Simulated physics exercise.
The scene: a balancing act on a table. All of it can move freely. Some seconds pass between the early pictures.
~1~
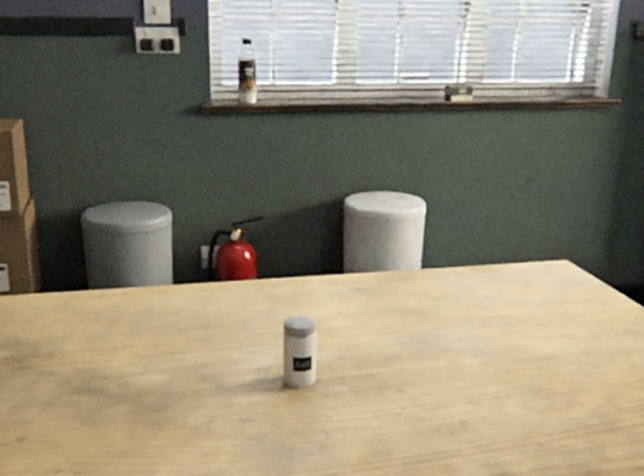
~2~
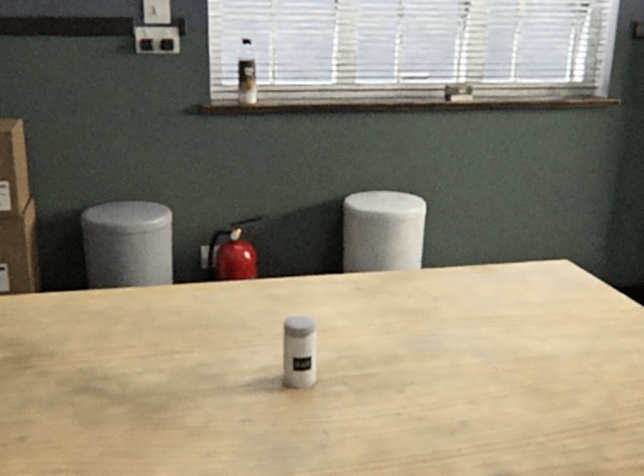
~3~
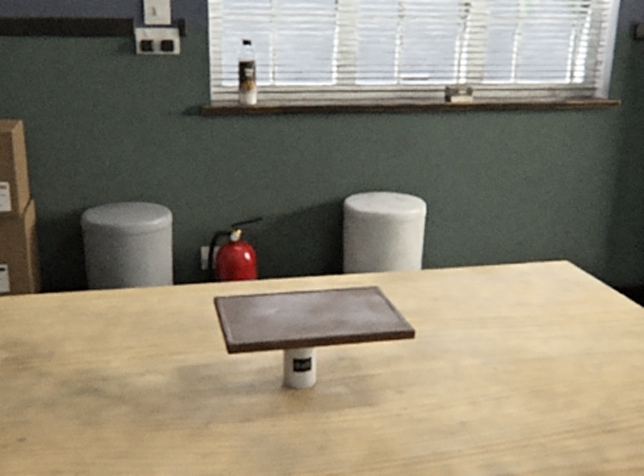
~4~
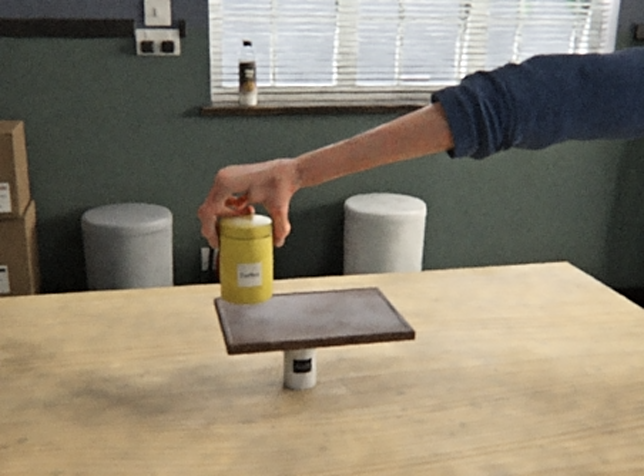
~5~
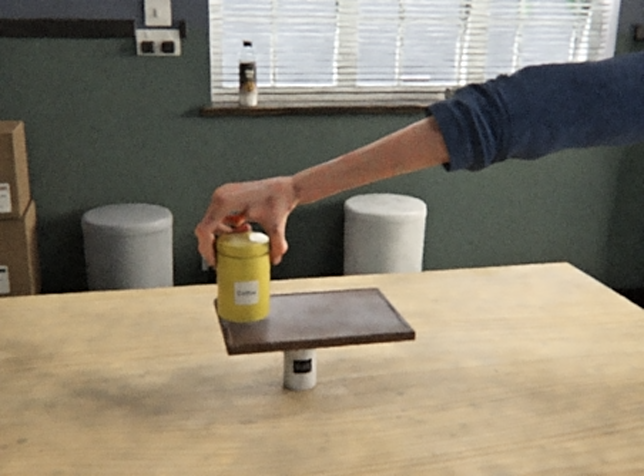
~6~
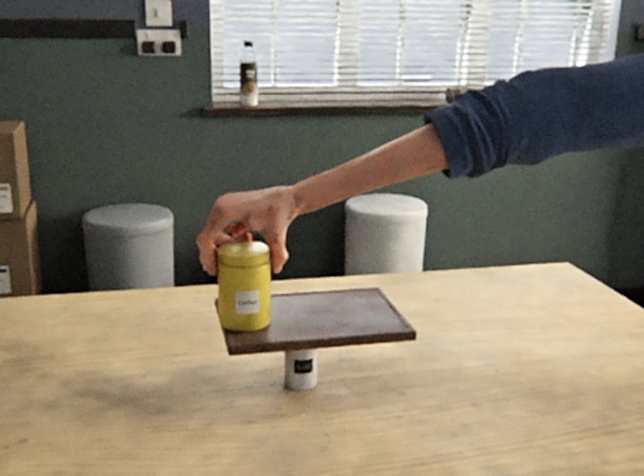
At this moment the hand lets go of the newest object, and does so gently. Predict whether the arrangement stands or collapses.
Oh, it doesn't remain fully standing, sadly.
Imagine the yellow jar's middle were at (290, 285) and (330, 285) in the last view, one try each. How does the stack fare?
First case: It remains standing; second case: It collapses.
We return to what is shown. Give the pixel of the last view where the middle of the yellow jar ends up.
At about (159, 387).
Then, 0.30 s past the last view, yellow jar now fallen; brown lid rocked 38° from its first pose.
Then, 0.40 s past the last view, brown lid rocked 63° from its first pose.
Then, 0.50 s past the last view, brown lid rocked 67° from its first pose.
Then, 0.80 s past the last view, brown lid rocked 34° from its first pose.
Finally, fallen, yellow jar; down or leaning hard in the stack, brown lid; white shaker still in place. Final places as the last picture's camera would see them, yellow jar near (159, 387). The stack comes apart.
